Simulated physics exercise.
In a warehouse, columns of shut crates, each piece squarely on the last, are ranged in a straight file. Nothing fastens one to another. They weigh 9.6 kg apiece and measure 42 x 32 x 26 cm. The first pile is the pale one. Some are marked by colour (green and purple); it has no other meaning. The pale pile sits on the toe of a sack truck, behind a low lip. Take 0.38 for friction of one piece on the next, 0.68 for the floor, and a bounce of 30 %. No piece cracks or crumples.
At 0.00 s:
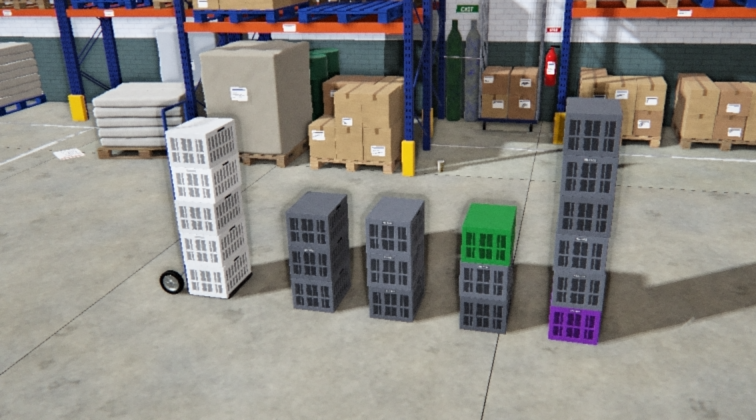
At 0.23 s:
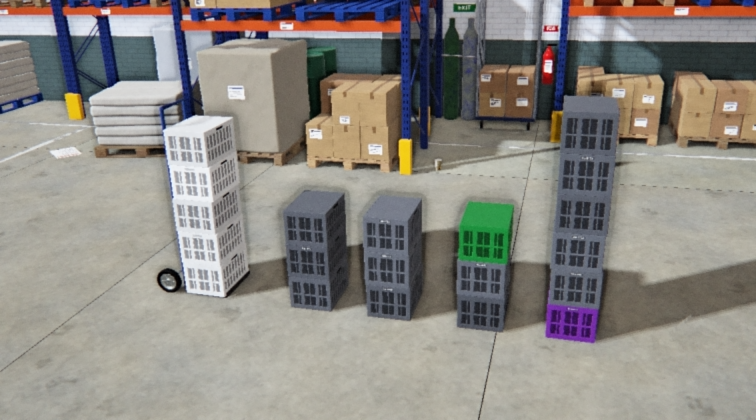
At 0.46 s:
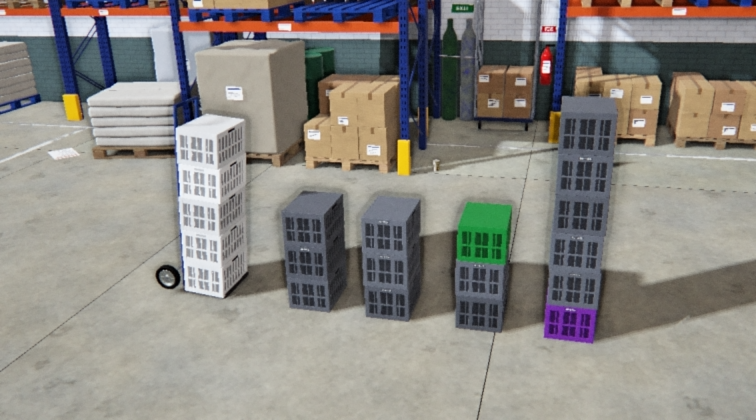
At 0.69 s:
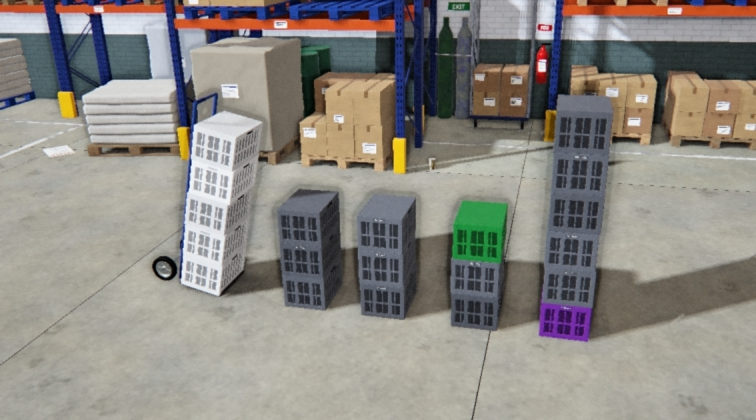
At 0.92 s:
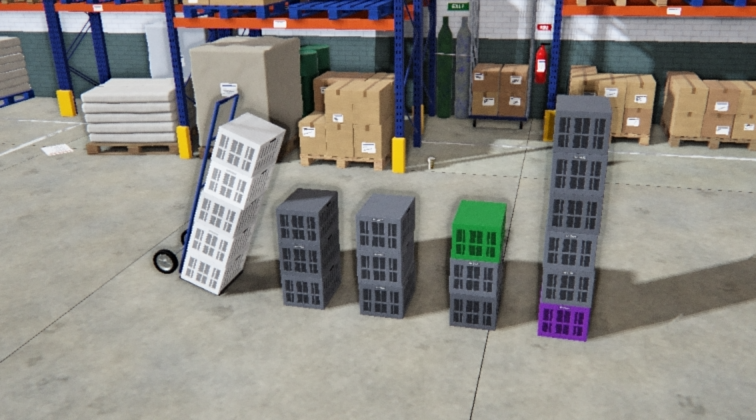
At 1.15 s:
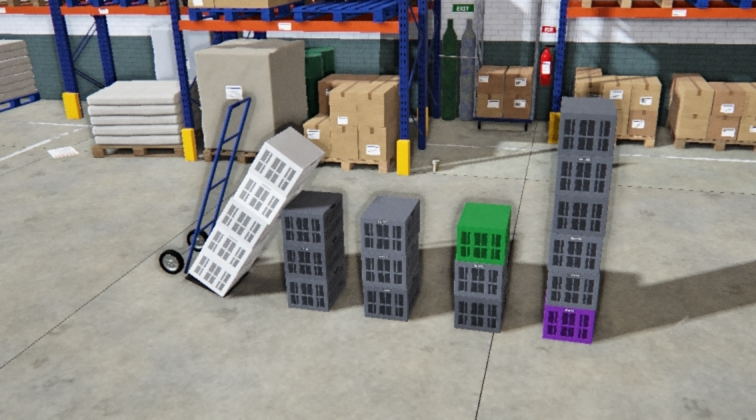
The video shows a row of crate stacks in a warehouse, the white one on a blue hand truck at the left. The truck tilts forward and the white stack leans right toward the neighboring gray stack, while the other stacks stay in place.
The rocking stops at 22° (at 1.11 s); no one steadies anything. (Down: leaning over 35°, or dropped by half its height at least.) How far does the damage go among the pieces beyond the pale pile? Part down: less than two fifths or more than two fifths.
It comes to fewer than two in five.
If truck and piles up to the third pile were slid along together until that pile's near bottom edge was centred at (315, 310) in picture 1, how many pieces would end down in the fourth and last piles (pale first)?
In that case fourth 0, last 0.
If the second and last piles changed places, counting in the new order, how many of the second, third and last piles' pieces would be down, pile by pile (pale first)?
Then second 6, third 1, last 2.
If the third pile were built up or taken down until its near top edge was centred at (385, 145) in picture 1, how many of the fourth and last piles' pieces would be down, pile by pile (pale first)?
In that case fourth 0, last 0.
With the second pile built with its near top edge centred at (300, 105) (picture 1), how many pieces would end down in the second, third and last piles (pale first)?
Then second 6, third 1, last 6.
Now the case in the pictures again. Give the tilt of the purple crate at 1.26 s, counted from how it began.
Some 0°.
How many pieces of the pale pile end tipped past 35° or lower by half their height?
5 of them.
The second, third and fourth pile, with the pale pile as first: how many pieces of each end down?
Second 1, third 0, fourth 0.
By 1.26 s, 5 of the pale pile down; none of the 15 other crates down, 1 disturbed.
By 1.52 s, 5 of the pale pile down; none of the 15 other crates down, 3 disturbed.
By 1.92 s, 5 of the pale pile down; none of the 15 other crates down, 6 disturbed.
By 2.36 s, 5 of the pale pile down; none of the 15 other crates down, 8 disturbed; green crate moved 10 cm.
When it is over (3.1 s), 5 of the pale pile down; 1 of the 15 other crates down; green crate moved 14 cm; purple crate unmoved. That is 7 per cent. In pixels of the last frame, middles, green crate near (505, 234), purple crate near (569, 309).
